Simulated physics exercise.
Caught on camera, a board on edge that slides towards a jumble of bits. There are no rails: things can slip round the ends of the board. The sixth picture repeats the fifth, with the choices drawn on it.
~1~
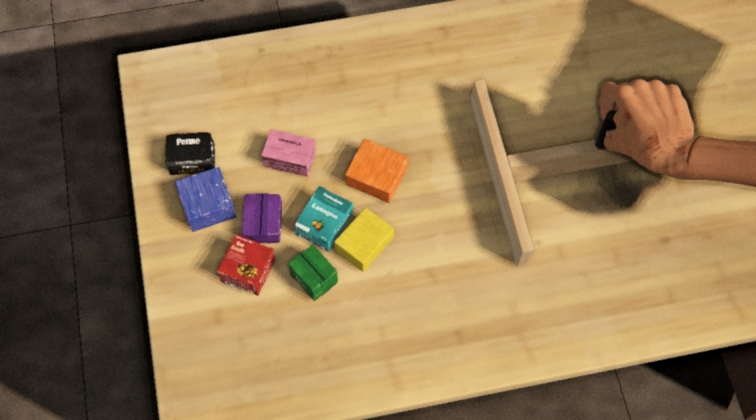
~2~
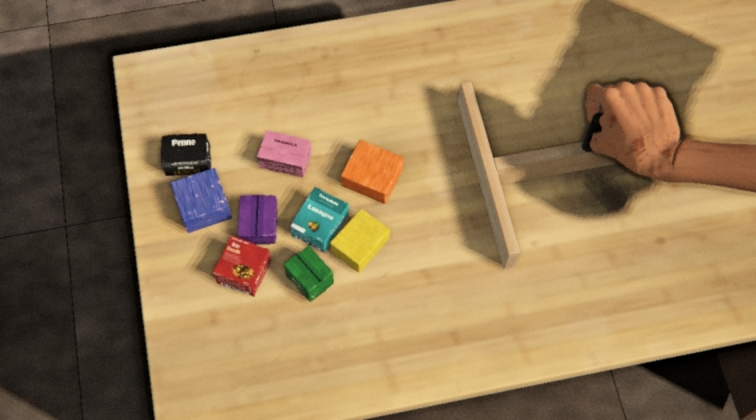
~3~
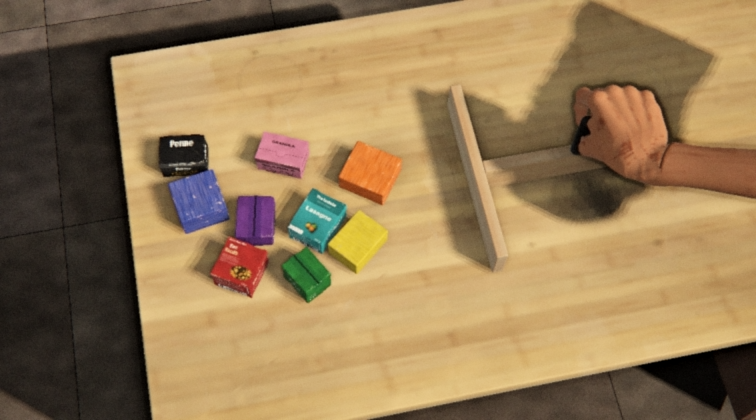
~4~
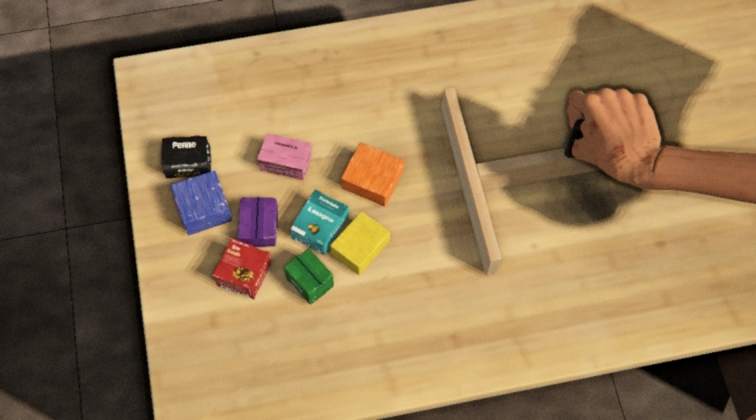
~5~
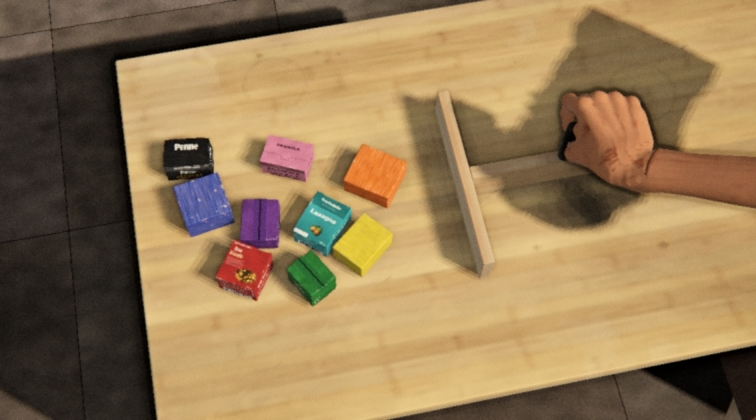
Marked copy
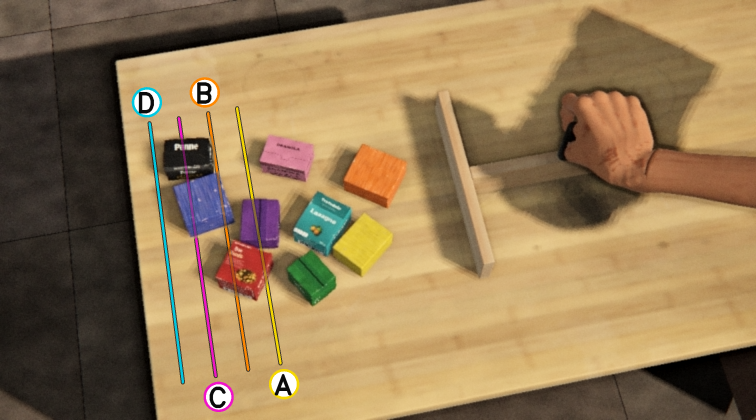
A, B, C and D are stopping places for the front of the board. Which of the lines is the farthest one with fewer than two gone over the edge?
As far as mark B.
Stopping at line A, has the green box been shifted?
Yes.
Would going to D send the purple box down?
By then, yes.
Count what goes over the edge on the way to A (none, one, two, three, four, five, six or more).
The count is none.
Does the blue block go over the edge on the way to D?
By then, yes.
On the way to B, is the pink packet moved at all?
Yes.
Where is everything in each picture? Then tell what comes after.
In the first picture, yellow block (364, 240); black packet (191, 153); orange block (376, 171).
In the second picture, board (489, 164); blue block (201, 201).
In the third picture, board (478, 167); green box (307, 275).
In the fourth picture, board (471, 170); pink packet (285, 157).
In the fifth picture, board (465, 173); yellow block (363, 245); black packet (189, 158); orange block (375, 176).
On the marked copy, A at (258, 229); B at (227, 234); C at (196, 240); D at (165, 245).
Following B. Soon after the start, board (380, 189); yellow block (352, 248); turquoise box (316, 227).
Later, board (292, 204); blue block (172, 198); purple box (203, 231).
In the end, board (228, 216); blue block (137, 196); purple box (154, 237); none fallen.
As for the rest, A is within the limit but short; C drops four; D drops four.
